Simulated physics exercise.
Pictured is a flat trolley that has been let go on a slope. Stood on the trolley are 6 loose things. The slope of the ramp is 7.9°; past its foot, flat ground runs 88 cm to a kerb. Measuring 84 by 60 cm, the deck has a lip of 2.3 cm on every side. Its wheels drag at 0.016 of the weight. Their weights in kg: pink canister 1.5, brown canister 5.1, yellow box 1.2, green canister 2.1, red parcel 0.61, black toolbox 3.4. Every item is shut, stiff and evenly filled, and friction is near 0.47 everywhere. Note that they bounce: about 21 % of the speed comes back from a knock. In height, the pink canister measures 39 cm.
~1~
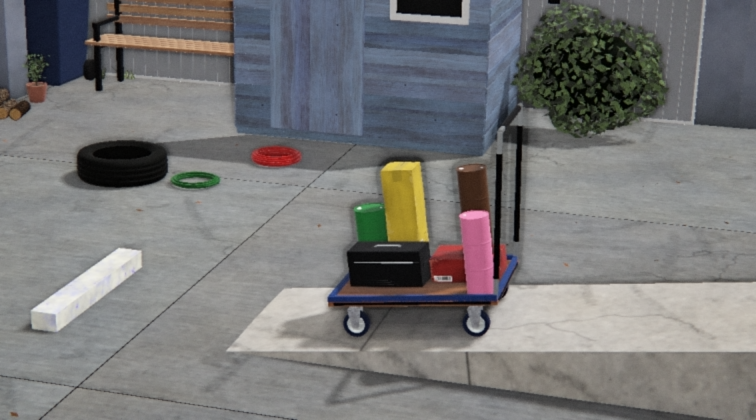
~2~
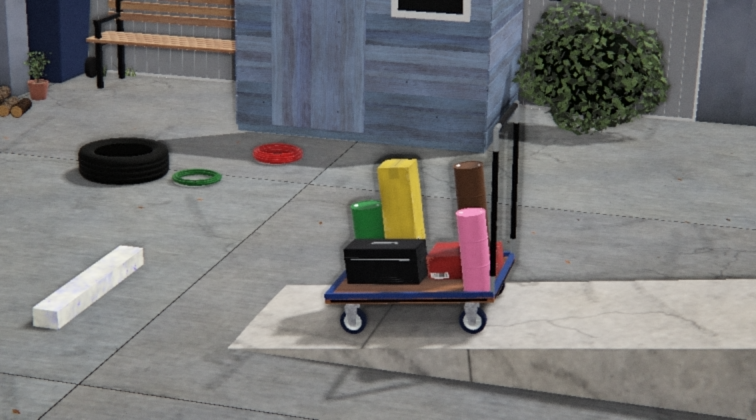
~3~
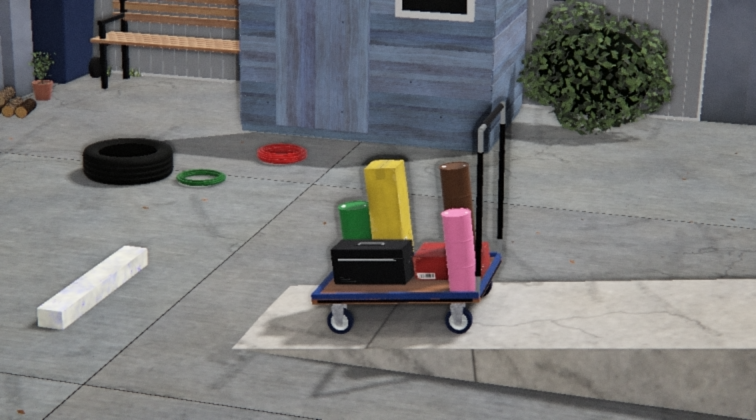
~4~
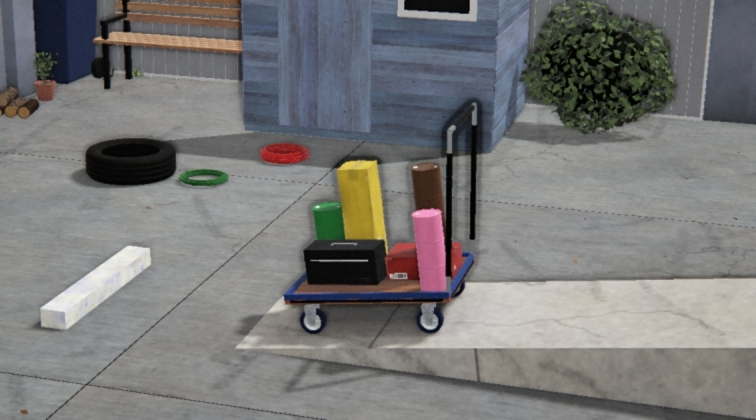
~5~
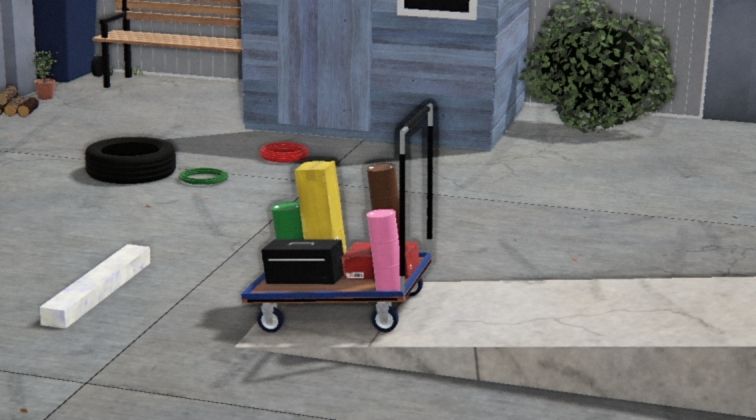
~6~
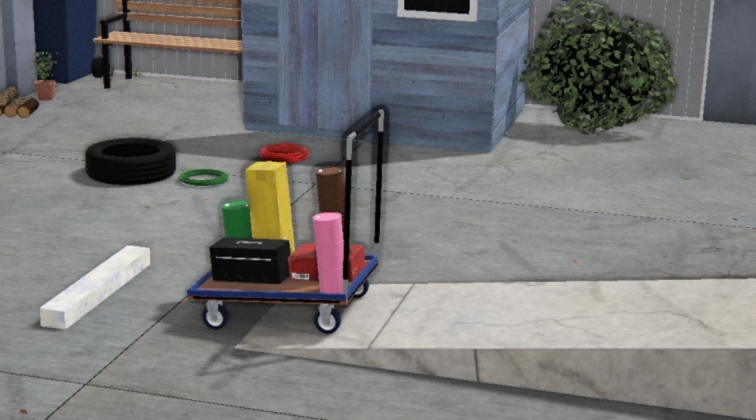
Flat trolley carrying boxes and upright canisters rolling left off a pale ramp onto grey paving, slowly at first, then faster.
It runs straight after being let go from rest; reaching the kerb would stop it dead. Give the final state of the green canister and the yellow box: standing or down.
The green canister keels over; the yellow box keels over.
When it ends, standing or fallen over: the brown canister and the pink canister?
Here's how it ends: The brown canister comes down, and the pink canister comes down.
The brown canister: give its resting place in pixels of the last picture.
It settles somewhere near (147, 224).
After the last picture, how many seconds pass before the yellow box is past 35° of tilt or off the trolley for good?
That first happens close to 0.7 seconds.
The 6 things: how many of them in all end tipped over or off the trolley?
The number here is 4.
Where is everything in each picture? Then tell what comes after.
In the first picture, 140 cm to the kerb; yellow box (406, 217).
In the second picture, 138 cm to the kerb; red parcel (465, 261); black toolbox (386, 261).
In the third picture, 129 cm to the kerb; pink canister (460, 251); brown canister (458, 208).
In the fourth picture, 113 cm to the kerb; red parcel (424, 261); black toolbox (346, 262).
In the fifth picture, 91 cm to the kerb; pink canister (386, 251).
In the sixth picture, 62 cm to the kerb; yellow box (271, 216).
Then, 0.60 s after the last picture, trolley at the kerb; yellow box tipped 21° from how it sat near (142, 202); green canister tipped 22° from how it sat near (118, 217); pink canister tipped 15° from how it sat.
Then, 0.90 s after the last picture, trolley at the kerb; green canister now off the trolley; yellow box tipped 71° from how it sat near (132, 205); pink canister on its side.
Then, 1.30 s after the last picture, trolley at the kerb; yellow box now off the trolley; pink canister on its side; brown canister on its side.
By the end, off the trolley and tipped over, yellow box and green canister; tipped over on the trolley, pink canister and brown canister; the other 2 in place, give or take 10 cm. Seen from the same camera at the end, yellow box near (142, 233).
